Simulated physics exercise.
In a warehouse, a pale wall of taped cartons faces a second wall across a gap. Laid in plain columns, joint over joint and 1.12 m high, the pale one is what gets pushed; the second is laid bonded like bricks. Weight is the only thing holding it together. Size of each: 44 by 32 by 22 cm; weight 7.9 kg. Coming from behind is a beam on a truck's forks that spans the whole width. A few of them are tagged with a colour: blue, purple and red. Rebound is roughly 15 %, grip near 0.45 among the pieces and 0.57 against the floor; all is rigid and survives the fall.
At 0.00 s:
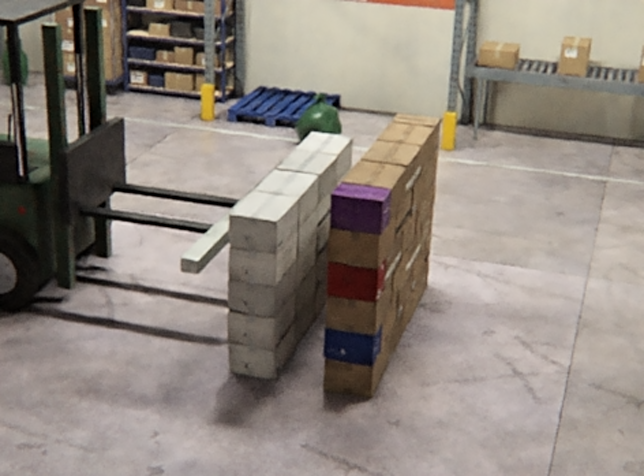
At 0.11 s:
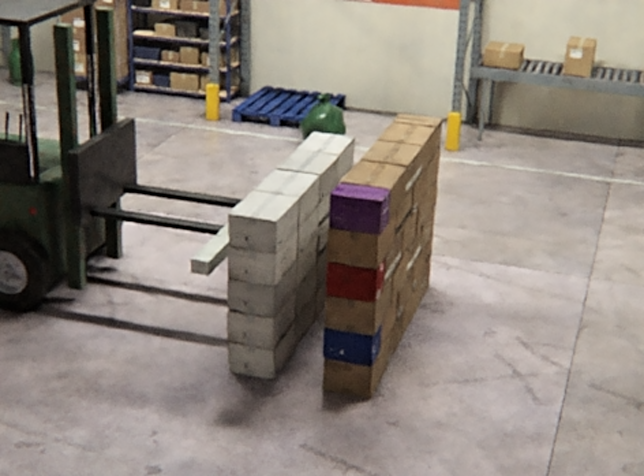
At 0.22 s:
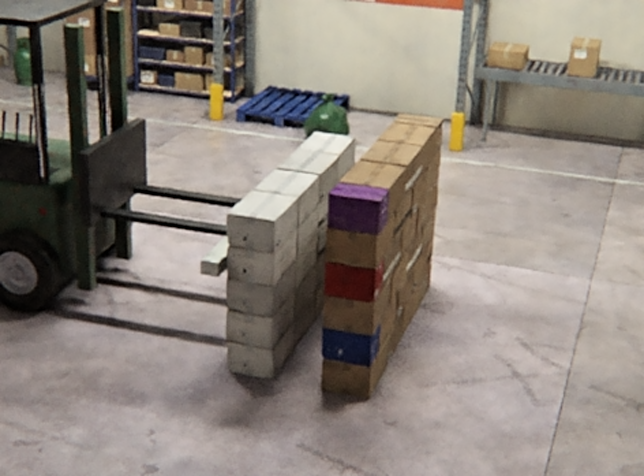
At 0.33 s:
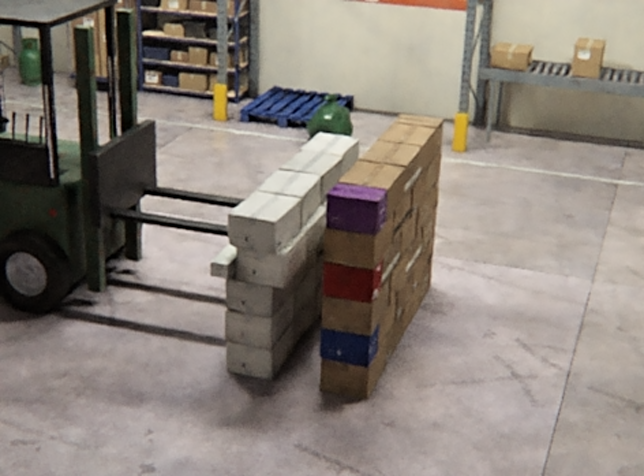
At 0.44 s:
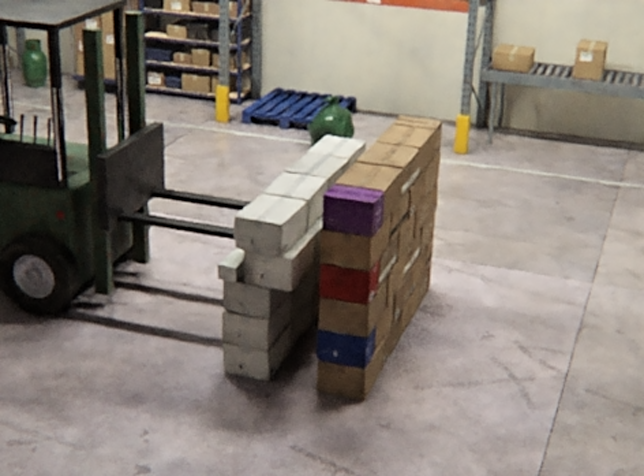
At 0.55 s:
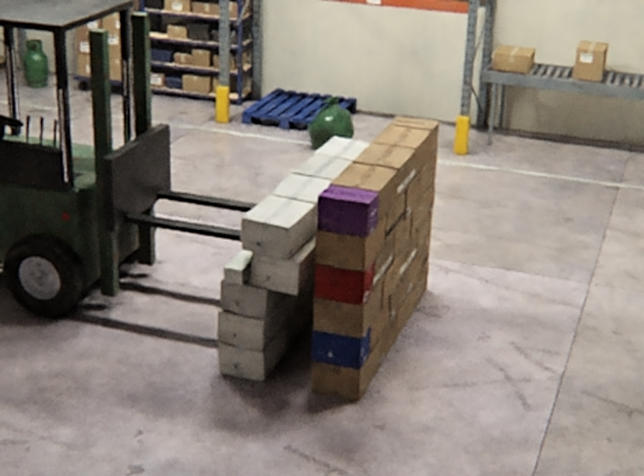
To begin with, a green forklift stands left of a pale block wall and a brown one with purple, red and blue ends. A pale beam moves right into the pale wall, shoving its upper blocks out over the lower ones and against the brown wall, which shifts slightly.
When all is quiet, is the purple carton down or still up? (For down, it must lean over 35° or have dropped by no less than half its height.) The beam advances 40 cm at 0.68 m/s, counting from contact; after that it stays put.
Brought down.
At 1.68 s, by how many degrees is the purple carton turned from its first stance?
Roughly 50 degrees.
After 0.82 s, 0 of the pale wall down; none of the 27 cartons of the second wall down, 21 disturbed; purple carton shifted 48 mm; red carton shifted 10 cm.
After 1.32 s, 8 of the pale wall down; none of the 27 cartons of the second wall down, 25 disturbed; purple carton leaning 19°; red carton leaning 19°.
After 1.68 s, 8 of the pale wall down; 24 of the 27 cartons of the second wall down; purple carton leaning 49°, 32 cm lower; red carton leaning 49°, 21 cm lower.
After 2.08 s, 8 of the pale wall down; 24 of the 27 cartons of the second wall down; purple carton on its side; red carton on its side.
At rest (3.8 s), 8 of the pale wall down; 24 of the 27 cartons of the second wall down; purple carton upside down; red carton on its side; blue carton shifted 42 mm. As the last picture would show them, middles, red carton near (501, 400).
